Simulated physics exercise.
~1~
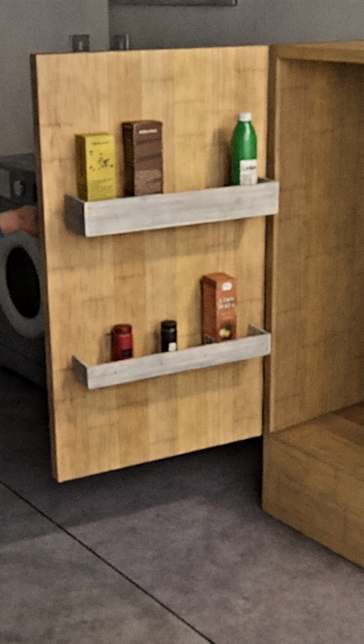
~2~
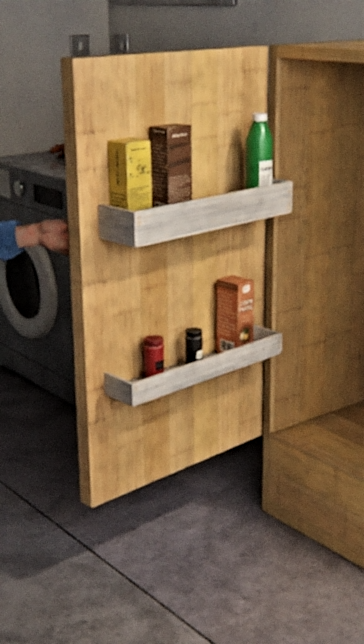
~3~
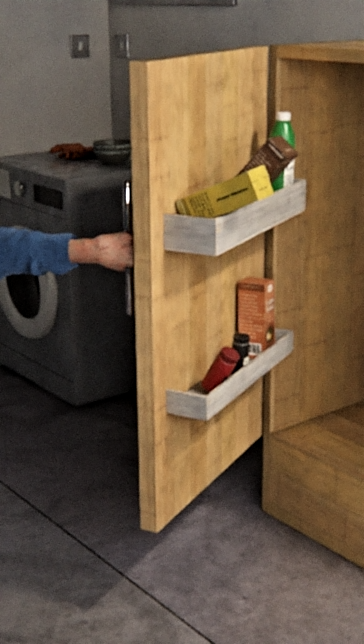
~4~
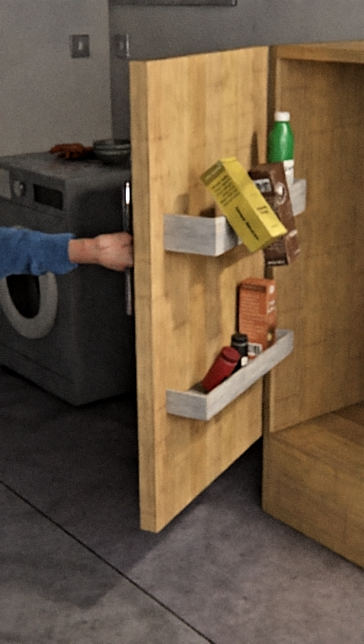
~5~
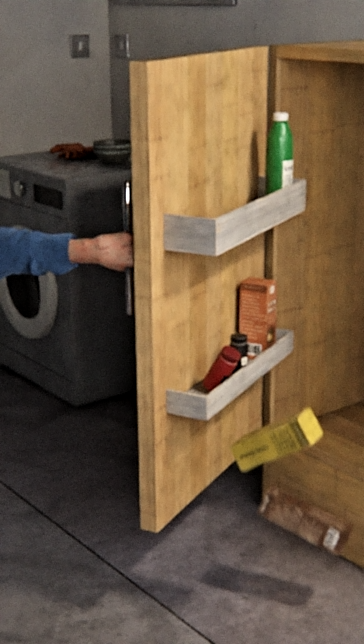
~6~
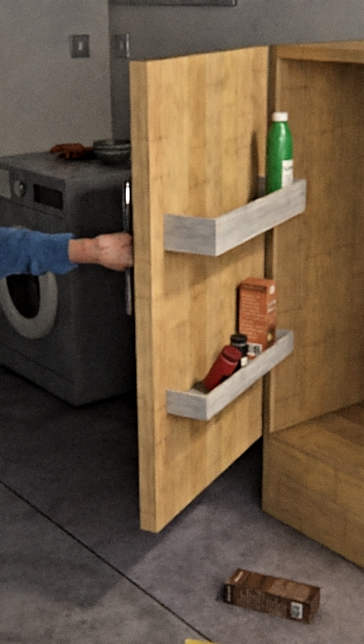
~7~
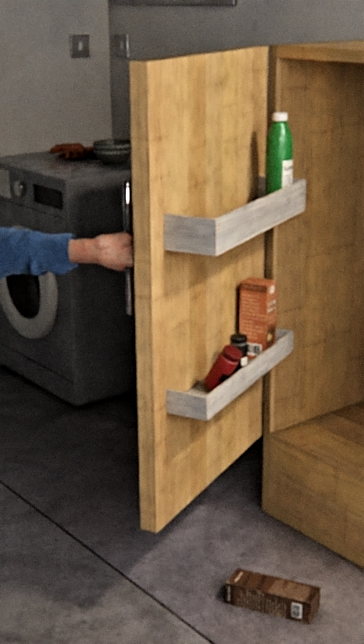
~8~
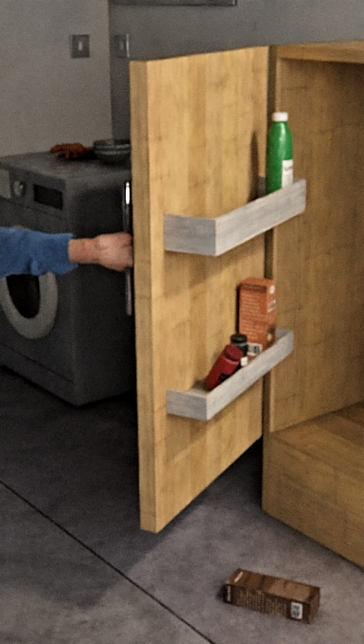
A wooden cupboard door, seen from the front in a grey room with a washing machine behind, swings to the right, pushed by a hand in a blue sleeve. Its upper rack holds a yellow carton, a brown carton and a green bottle, and the lower one a red shaker, a black shaker and an orange carton. The door stops abruptly, still partly open, and the upper cartons tip over the rail while the red shaker leans. Both cartons tumble to the floor. The yellow one slides out of view, the brown one lies on its side, and the rest stay racked.
